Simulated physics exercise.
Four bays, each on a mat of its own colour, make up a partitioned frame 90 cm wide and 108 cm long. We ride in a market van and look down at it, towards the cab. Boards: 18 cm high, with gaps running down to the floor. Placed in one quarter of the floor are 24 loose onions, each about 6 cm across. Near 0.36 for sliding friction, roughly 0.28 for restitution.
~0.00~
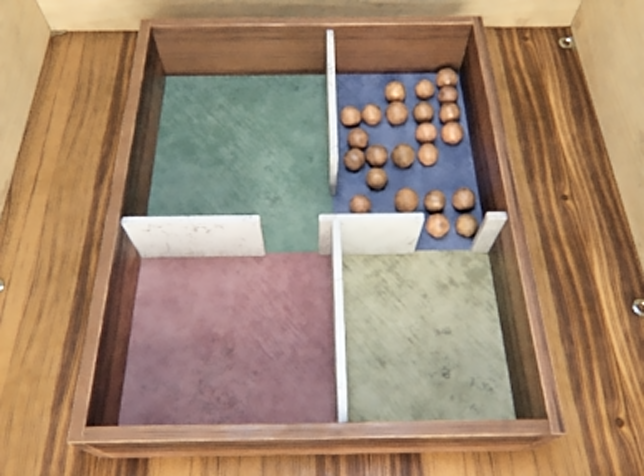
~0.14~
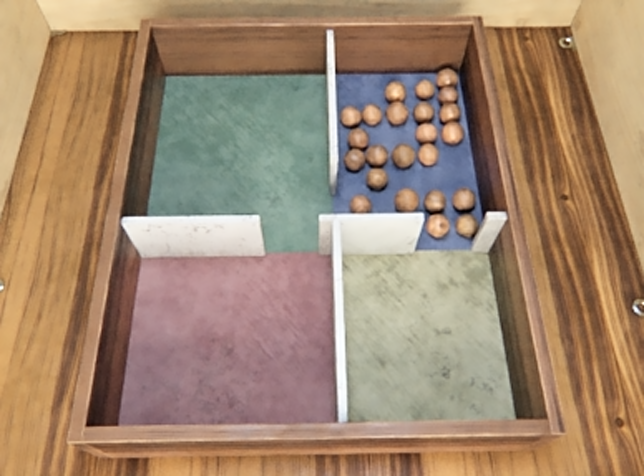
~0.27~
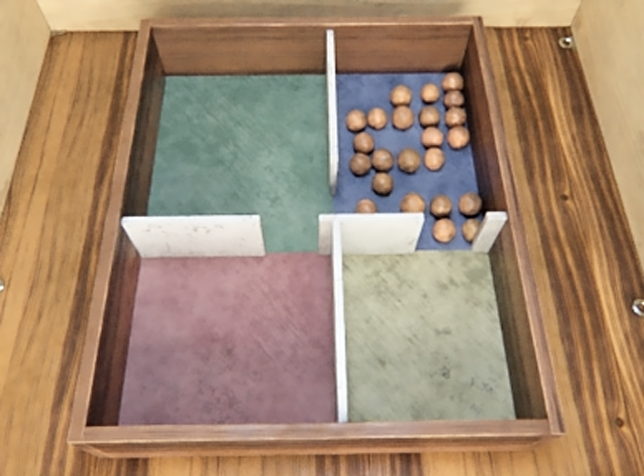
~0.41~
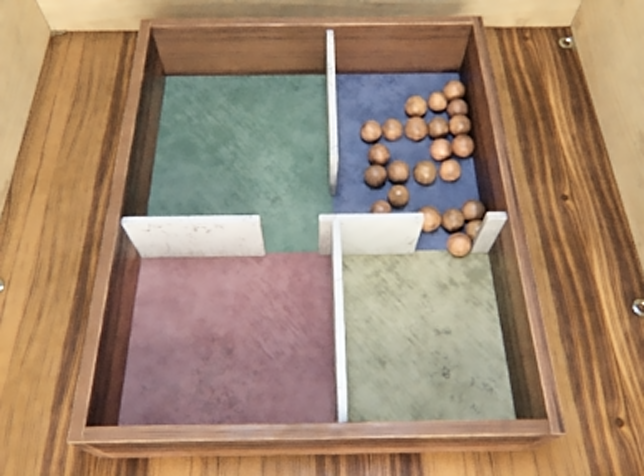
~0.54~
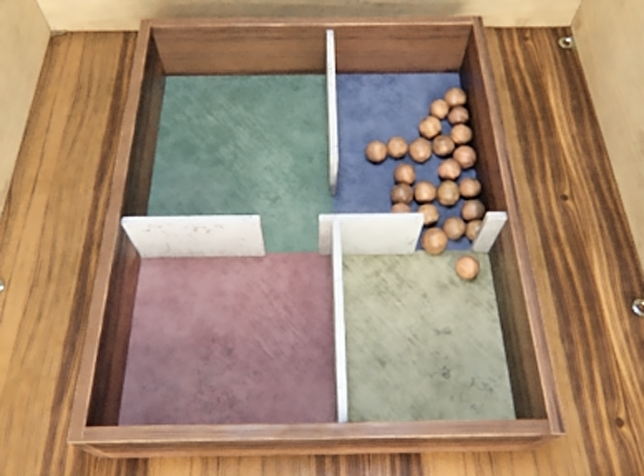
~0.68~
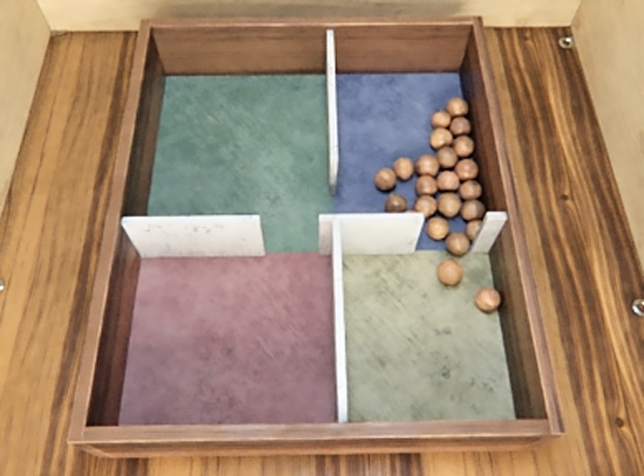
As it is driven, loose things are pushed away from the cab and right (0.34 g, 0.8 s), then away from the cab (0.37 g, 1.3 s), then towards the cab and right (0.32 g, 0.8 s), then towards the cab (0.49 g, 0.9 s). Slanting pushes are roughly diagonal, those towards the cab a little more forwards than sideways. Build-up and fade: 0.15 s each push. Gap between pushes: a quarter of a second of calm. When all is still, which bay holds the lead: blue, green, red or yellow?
The blue bay.
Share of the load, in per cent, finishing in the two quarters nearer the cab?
That works out to roughly 80 percent.
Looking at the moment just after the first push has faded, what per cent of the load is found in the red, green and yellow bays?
The split is red 0, green 0, yellow 20 percent.
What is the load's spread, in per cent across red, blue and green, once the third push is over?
Red 0, blue 80, green 0 %.
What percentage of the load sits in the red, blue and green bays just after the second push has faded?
Well, you'd find red at 0, blue at 80 and green at 0 per cent.
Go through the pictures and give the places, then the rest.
Middle of the blue mat (403, 154); middle of the green mat (242, 156); middle of the red mat (232, 342); middle of the yellow mat (422, 339); 24 in the blue bay; the onion farthest behind, in the direction of the first push, is at (351, 116), in the first picture.
In the second picture, 24 in the blue bay; the onion farthest behind, in the direction of the first push, is at (351, 117).
In the third picture, 24 in the blue bay; the onion farthest behind, in the direction of the first push, is at (356, 121).
In the fourth picture, 24 in the blue bay; the onion farthest behind, in the direction of the first push, is at (371, 132).
In the fifth picture, 23 in the blue bay and 1 in the yellow bay; the onion farthest behind, in the direction of the first push, is at (376, 151).
In the sixth picture, 22 in the blue bay and 2 in the yellow bay; the onion farthest behind, in the direction of the first push, is at (441, 121).
After push 1 (1.04 s), 20 in the blue bay and 4 in the yellow bay.
After push 2 (2.59 s), 20 in the blue bay and 4 in the yellow bay.
After push 3 (3.64 s), 20 in the blue bay and 4 in the yellow bay.
After push 4 (4.79 s), 20 in the blue bay and 4 in the yellow bay.
Outcome (at 5.12 s), 20 in the blue bay and 4 in the yellow bay.
